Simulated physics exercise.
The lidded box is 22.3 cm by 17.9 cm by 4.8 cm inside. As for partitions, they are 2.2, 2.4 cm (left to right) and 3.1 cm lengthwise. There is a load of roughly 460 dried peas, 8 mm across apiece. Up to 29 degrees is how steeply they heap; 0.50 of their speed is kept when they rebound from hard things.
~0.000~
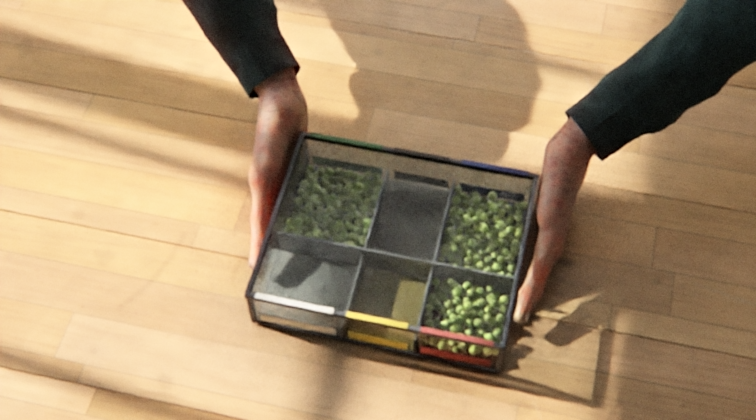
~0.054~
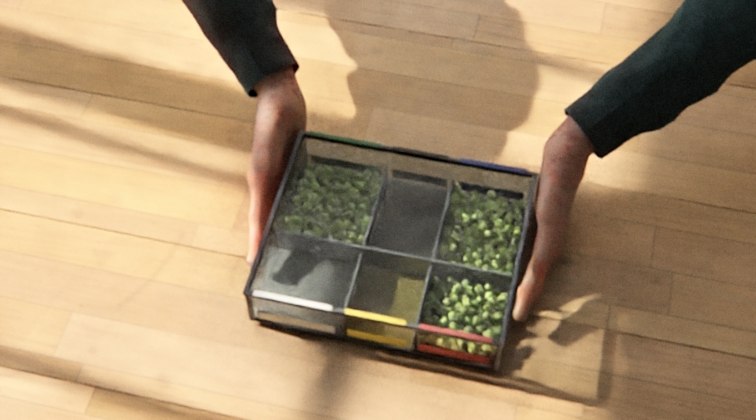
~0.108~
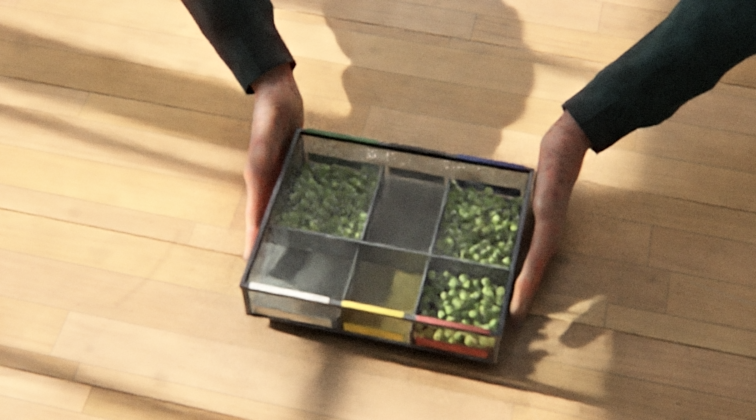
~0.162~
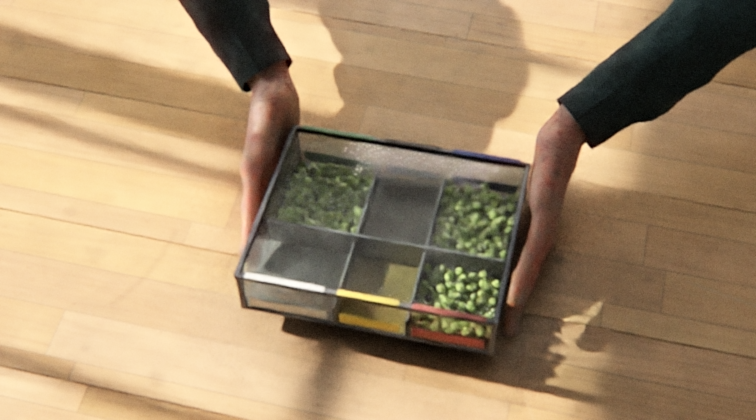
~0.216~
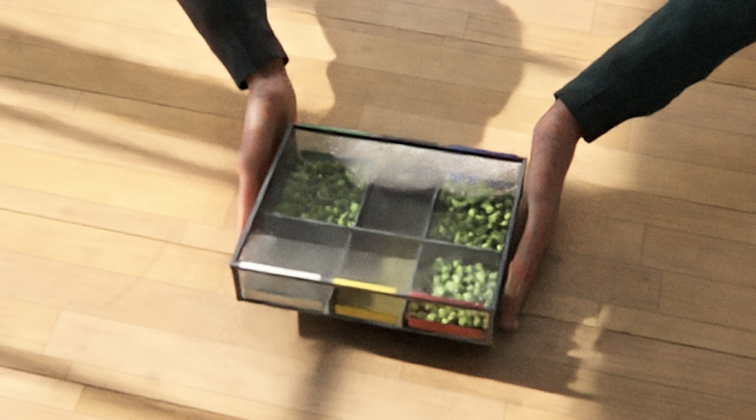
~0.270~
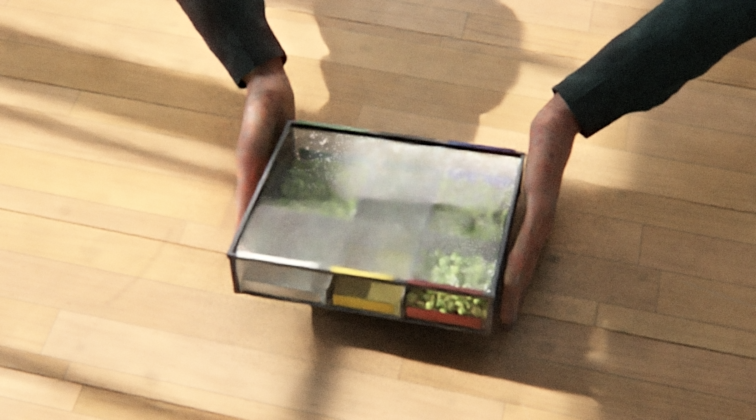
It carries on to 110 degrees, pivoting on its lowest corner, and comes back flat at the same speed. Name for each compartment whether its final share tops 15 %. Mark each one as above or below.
Marked: Red compartment below; blue compartment above; green compartment above; yellow compartment below; white compartment below; black compartment above.
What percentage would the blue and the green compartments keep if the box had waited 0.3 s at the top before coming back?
In per cent: Blue 30; green 45.
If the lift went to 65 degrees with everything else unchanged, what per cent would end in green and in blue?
Green: 40 per cent; blue: 35 per cent.
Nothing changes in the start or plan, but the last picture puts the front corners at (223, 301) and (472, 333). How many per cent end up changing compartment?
Roughly 60 per cent.
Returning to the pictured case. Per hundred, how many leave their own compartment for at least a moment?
Roughly 25 %.
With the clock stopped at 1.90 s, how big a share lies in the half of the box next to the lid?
About 60 per cent.
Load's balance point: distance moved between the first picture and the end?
About 5.0 cm.
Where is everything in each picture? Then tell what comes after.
In the first frame, box tilt 0 degrees, front corners at (250, 294) and (501, 345); red 25 %, blue 35 %, green 40 %.
In the second frame, box tilt 1 degrees, front corners at (249, 291) and (500, 342).
In the third frame, box tilt 3 degrees, front corners at (245, 284) and (497, 333).
In the fourth frame, box tilt 6 degrees, front corners at (240, 274) and (494, 321), lowest corner left back.
In the fifth frame, box tilt 9 degrees, front corners at (235, 264) and (491, 308), lowest corner left back.
In the sixth frame, box tilt 13 degrees, front corners at (233, 254) and (490, 295), lowest corner left back; red 25 %, blue 35 %, green 40 %. Its pace works out near 60 degrees a second.
After 1.90 s, tilt 109 degrees; red 10 %, blue 35 %, green 40 %, black 15 %.
After 2.98 s, tilt 51 degrees; red 5 %, blue 30 %, green 45 %, black 20 %.
Then, at 4.04 s, tilt 0 degrees; red 5 %, blue 30 %, green 45 %, black 20 %.
At rest (4.7 s), red 5 %, blue 30 %, green 45 %, yellow 0 %, white 0 %, black 20 %.
